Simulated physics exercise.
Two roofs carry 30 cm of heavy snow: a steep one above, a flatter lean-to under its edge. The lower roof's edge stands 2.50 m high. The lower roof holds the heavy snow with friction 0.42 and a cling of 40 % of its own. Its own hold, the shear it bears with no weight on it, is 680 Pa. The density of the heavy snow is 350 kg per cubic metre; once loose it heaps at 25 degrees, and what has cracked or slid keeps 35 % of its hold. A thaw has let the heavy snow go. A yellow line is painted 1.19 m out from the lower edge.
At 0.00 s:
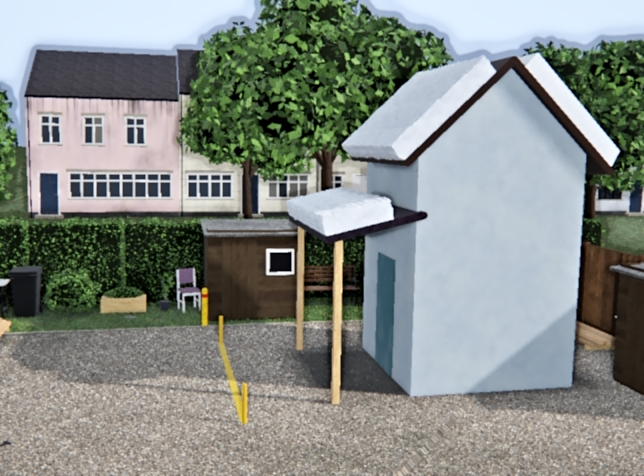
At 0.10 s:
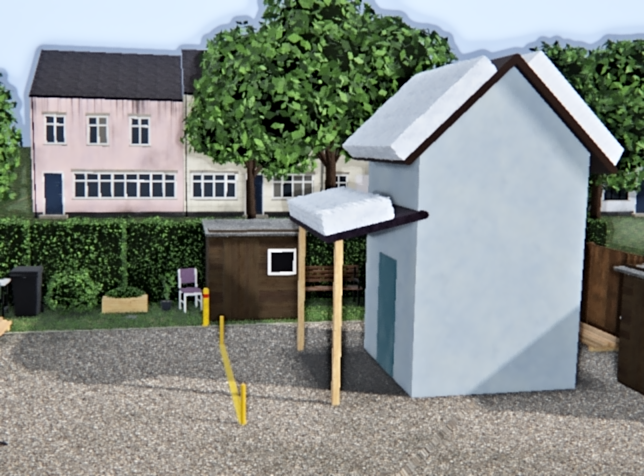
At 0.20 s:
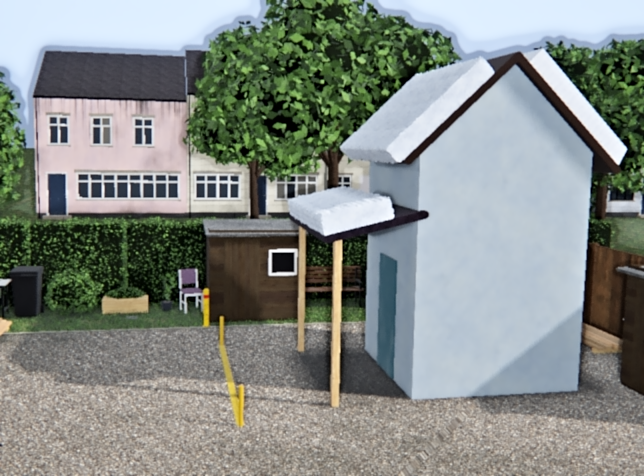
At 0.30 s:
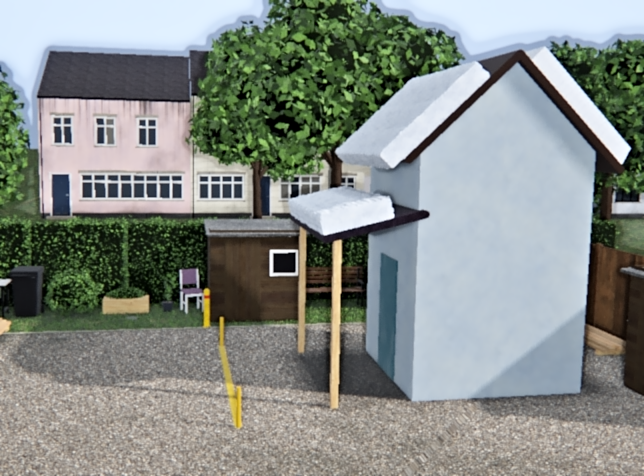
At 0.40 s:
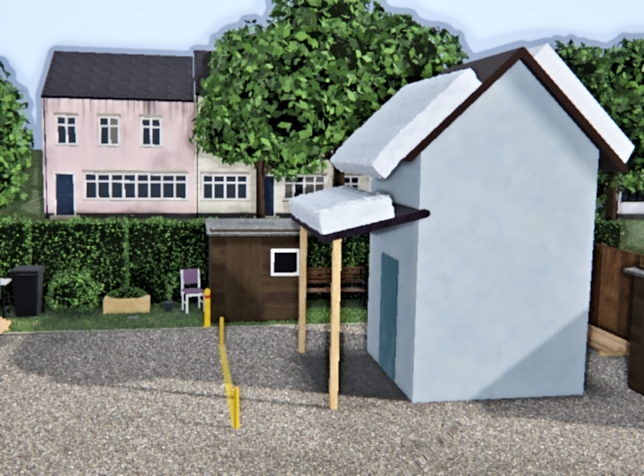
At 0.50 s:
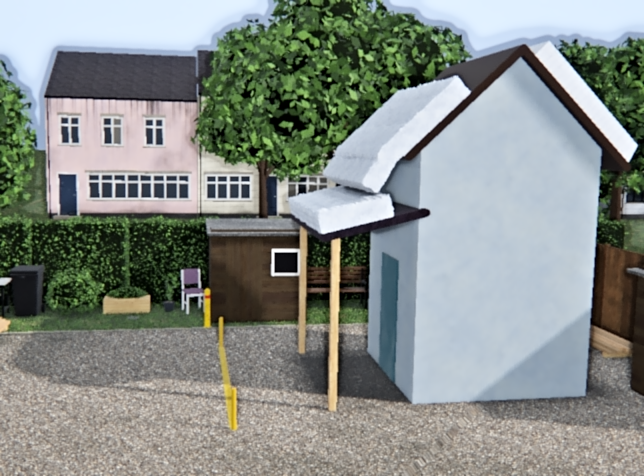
Thick snow slab sliding down the left side of a pale blue building's steep roof, its lower end overhanging a snow-topped lean-to.
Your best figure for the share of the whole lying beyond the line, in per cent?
Close to 47 per cent.
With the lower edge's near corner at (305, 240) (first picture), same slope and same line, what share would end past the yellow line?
It would be near 40 %.
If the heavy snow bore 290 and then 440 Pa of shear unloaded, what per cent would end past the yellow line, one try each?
In turn about 55 %, 50 %.
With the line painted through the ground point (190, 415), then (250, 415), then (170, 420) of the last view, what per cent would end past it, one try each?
In that order: 30 %, 55 %, 20 %.
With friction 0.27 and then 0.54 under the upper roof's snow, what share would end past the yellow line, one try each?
In turn about 40 %, 20 %.
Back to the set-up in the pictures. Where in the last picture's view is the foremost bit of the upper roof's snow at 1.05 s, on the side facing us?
Around (269, 239).
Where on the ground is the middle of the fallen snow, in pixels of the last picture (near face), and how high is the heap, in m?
Around (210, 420); it stands about 0.3 m.
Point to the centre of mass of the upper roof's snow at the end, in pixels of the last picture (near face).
Around (214, 384).
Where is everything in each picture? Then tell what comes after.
In the first picture, leading edge of the heavy snow at (403, 146).
In the second picture, leading edge of the heavy snow at (402, 146), its middle shifted 2.6 cm, 1 % of it past the upper edge, in one piece.
In the third picture, leading edge of the heavy snow at (398, 149), its middle shifted 10 cm, 6 % of it past the upper edge, in one piece.
In the fourth picture, leading edge of the heavy snow at (392, 144), its middle shifted 23 cm, 13 % of it past the upper edge, in one piece.
In the fifth picture, leading edge of the heavy snow at (383, 158), its middle shifted 42 cm, 23 % of it past the upper edge, in one piece.
In the sixth picture, leading edge of the heavy snow at (371, 172), its middle shifted 66 cm, 36 % of it past the upper edge, cracking.
After 1.05 s, 1 % is below the lower edge and 0 % is past the line.
After 1.70 s, 64 % is below the lower edge and 40 % is past the line.
After 2.35 s, 76 % is below the lower edge and 47 % is past the line.
After 3.00 s, 76 % is below the lower edge and 47 % is past the line.
After 3.10 s, at the end, 76 % is below the lower edge and 47 % is past the line.
